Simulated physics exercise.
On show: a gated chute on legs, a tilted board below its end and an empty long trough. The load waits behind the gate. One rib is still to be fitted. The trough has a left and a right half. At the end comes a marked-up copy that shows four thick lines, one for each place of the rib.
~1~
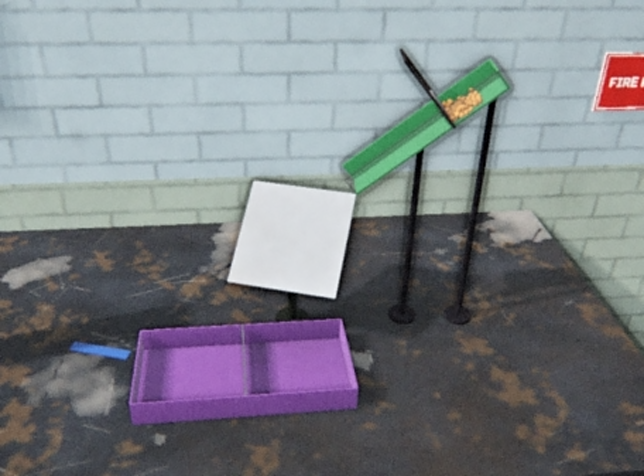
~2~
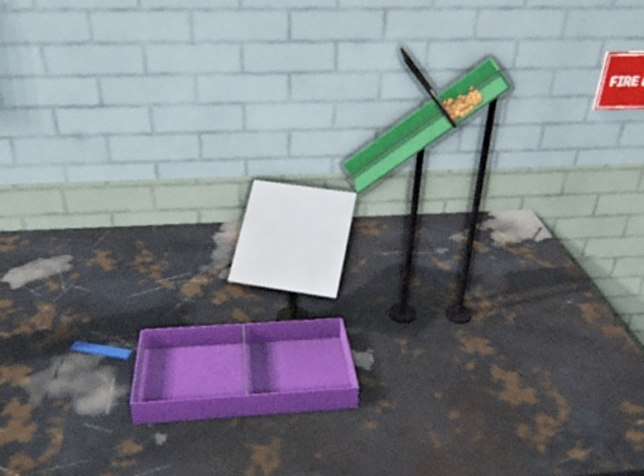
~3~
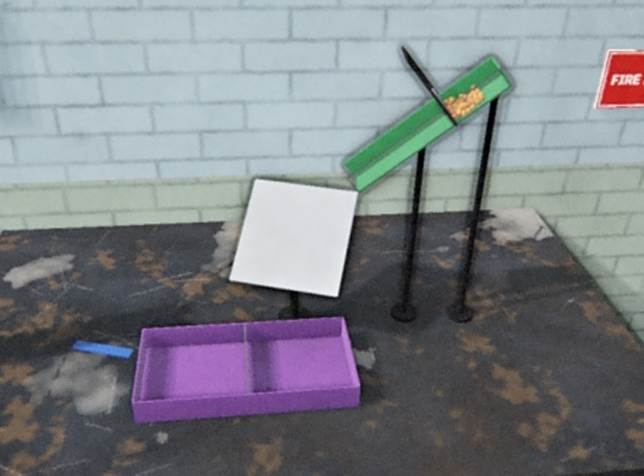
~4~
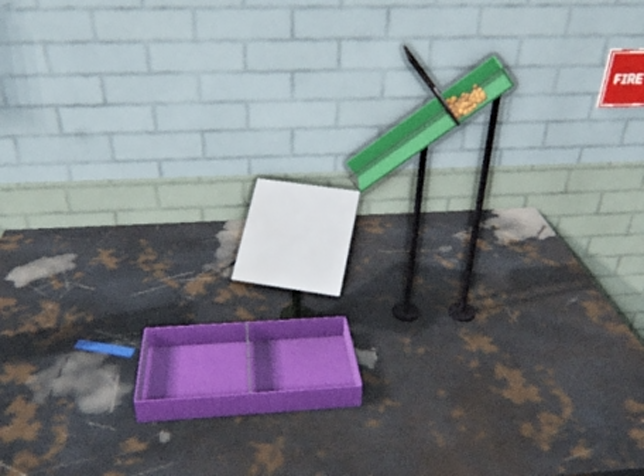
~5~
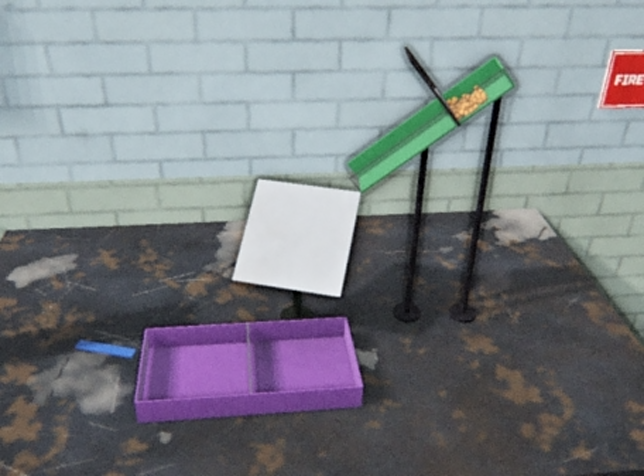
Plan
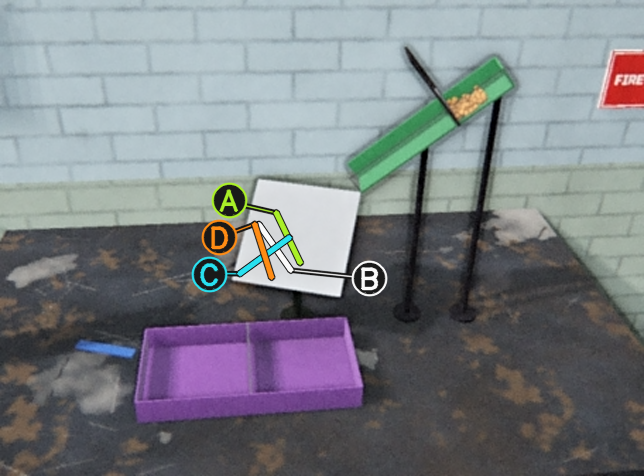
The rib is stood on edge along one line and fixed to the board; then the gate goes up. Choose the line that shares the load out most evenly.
I would pick line C.
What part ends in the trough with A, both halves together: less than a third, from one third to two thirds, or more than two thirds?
It is more than two thirds.
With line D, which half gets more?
More lands on the right.
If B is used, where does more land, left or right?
The right half.
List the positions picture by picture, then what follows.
Load behind the gate at (462, 108), roasted chickpeas; lip of the chute at (356, 187), sloping fairly steeply, in the first frame.
Middle of the board at (293, 236), tilted fairly steeply; middle of its low edge at (281, 289); of its high edge at (305, 187), in the second frame.
Front corners of the trough at (133, 403) and (359, 386); front end of its middle wall at (248, 394); gate still shut at (437, 97), in the third frame.
Middle of the load at (466, 105); lip at (360, 185), in the fourth frame.
Middle of the load at (467, 106); lip at (360, 185), in the fifth frame.
On the marked copy, line A from (276, 212) to (300, 262); line B from (258, 224) to (290, 270); line C from (289, 237) to (239, 273); line D from (254, 224) to (271, 277).
With A, of what is caught, a small part in the left half, nearly all in the right.
With B, of what is caught, a small part in the left half, most in the right.
With C, of what is caught, about two thirds in the left half, about a third in the right.
With D, of what is caught, a small part in the left half, nearly all in the right.
